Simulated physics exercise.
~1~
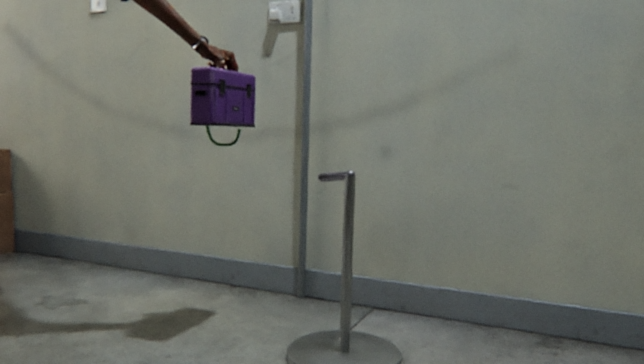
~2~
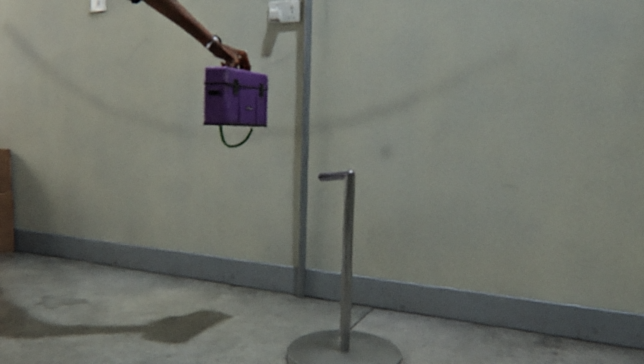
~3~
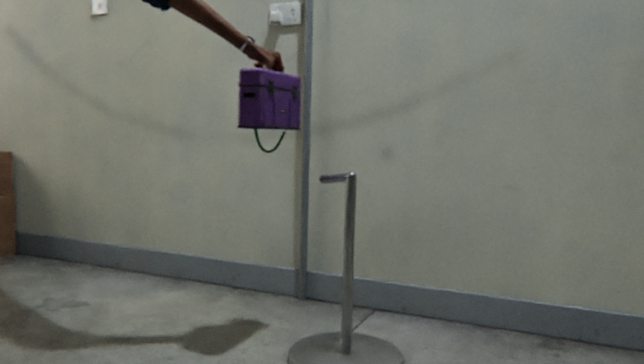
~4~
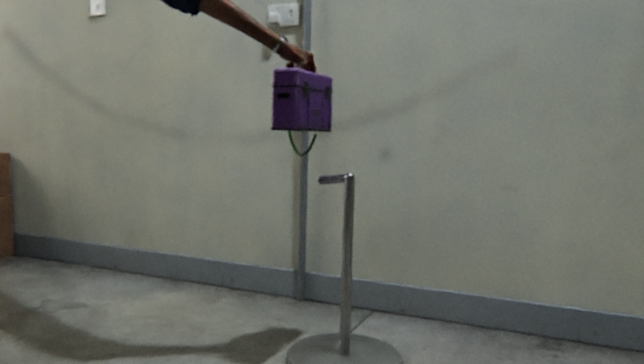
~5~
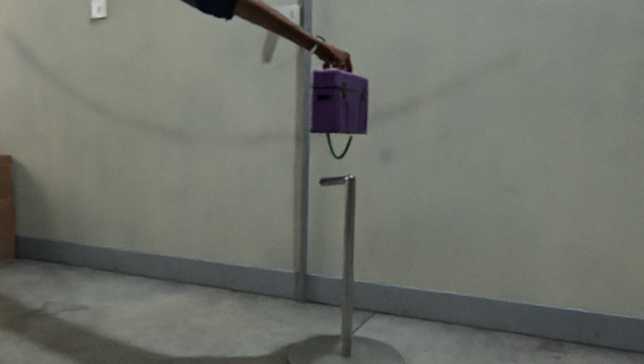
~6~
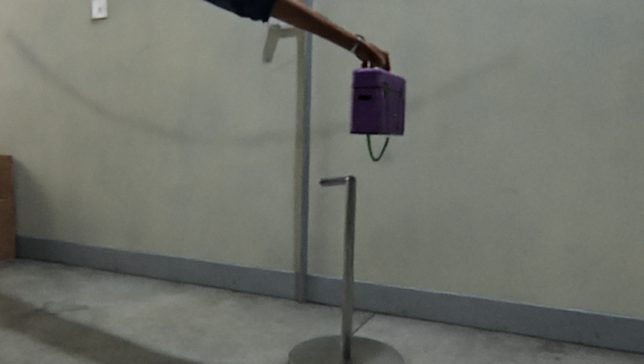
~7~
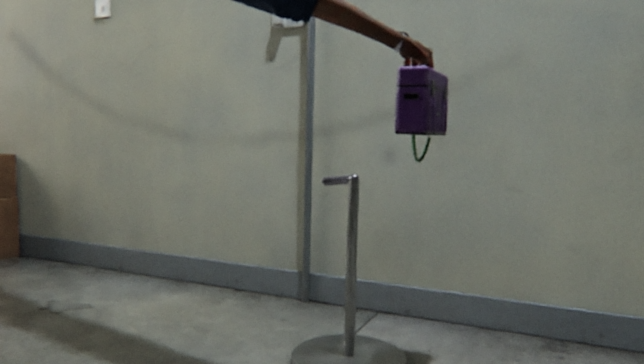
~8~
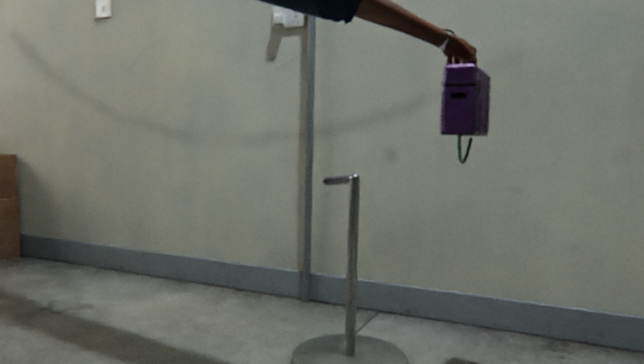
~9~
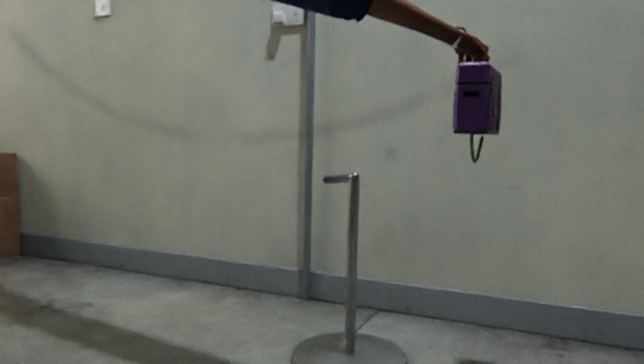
A purple case with a loop dangling beneath it was carried by a hand from left to right in front of a plain wall, passed above a metal post with a short arm, and ended up still held in the air to the post's right.
